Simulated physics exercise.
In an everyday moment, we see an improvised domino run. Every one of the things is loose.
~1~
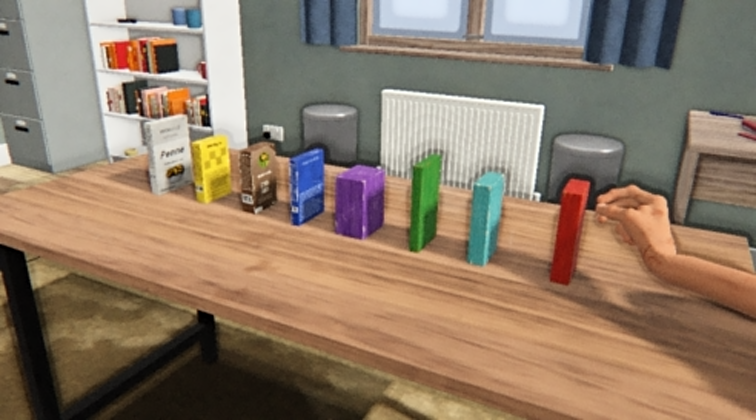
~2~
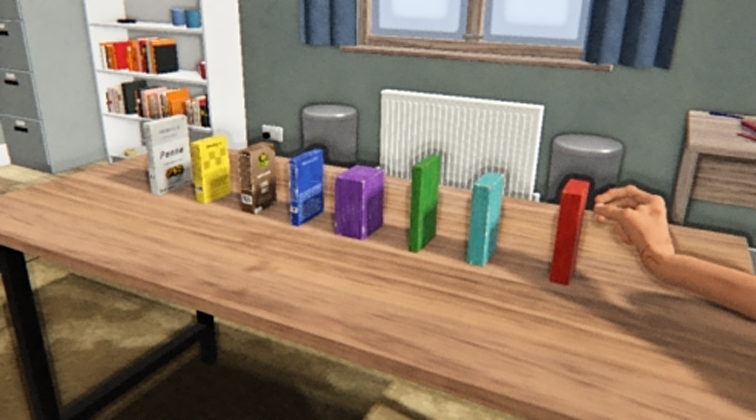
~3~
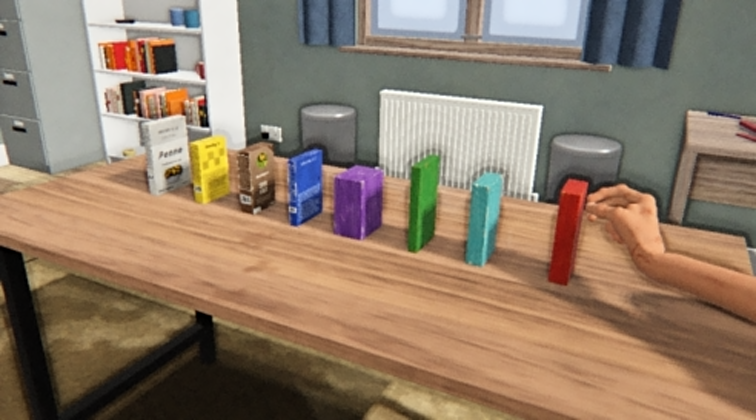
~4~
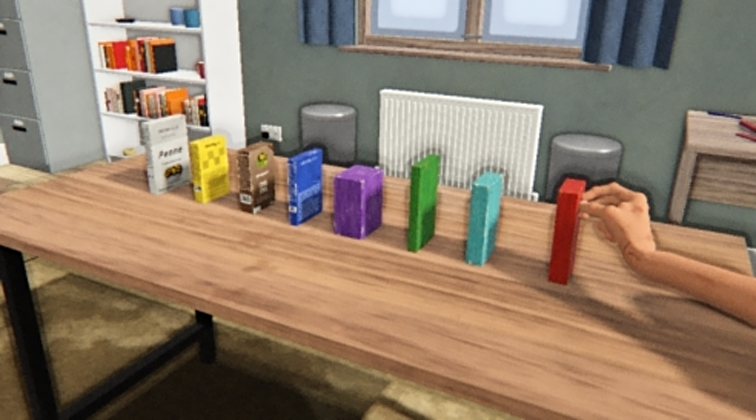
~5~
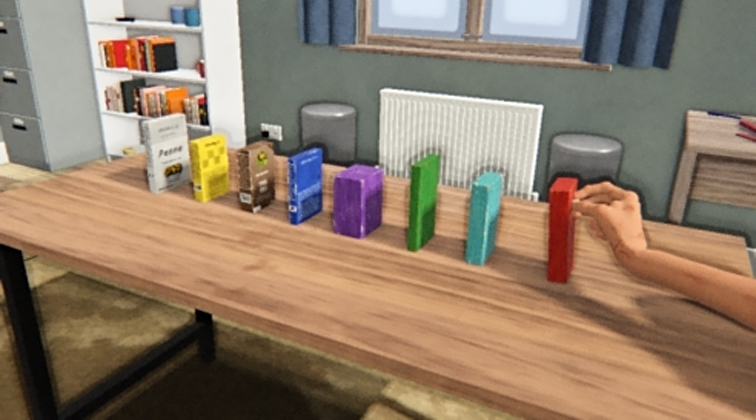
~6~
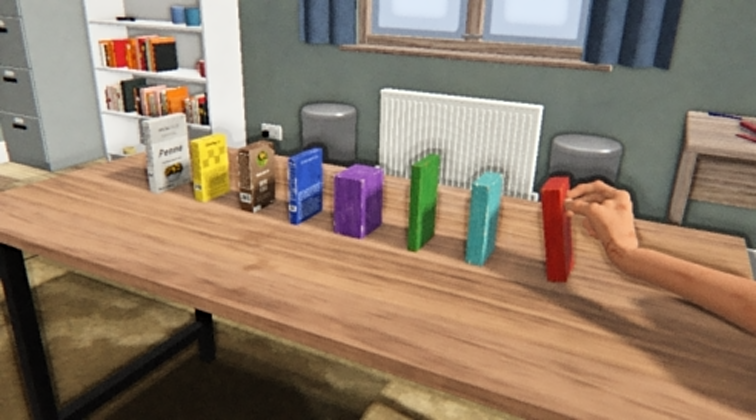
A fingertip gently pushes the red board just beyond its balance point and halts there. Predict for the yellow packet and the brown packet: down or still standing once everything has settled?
My prediction: The yellow packet is left standing. The brown packet is left standing.
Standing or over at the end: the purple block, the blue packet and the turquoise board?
At the end the purple block is standing, the blue packet is standing, and the turquoise board has fallen.
Then, 0.30 s later than the last frame, red board 48° over; turquoise board tilted by 5°.
Then, 0.50 s later than the last frame, red board 73° over; turquoise board tilted by 52°; green block tilted by 18°.
Then, 0.60 s later than the last frame, red board 76° over; turquoise board tilted by 66°; green block tilted by 37°.
When it is over, lying over on the table, green block and turquoise board; the other 4 as before. End places, in pixels of the last picture, yellow packet near (211, 168), brown packet near (257, 176).
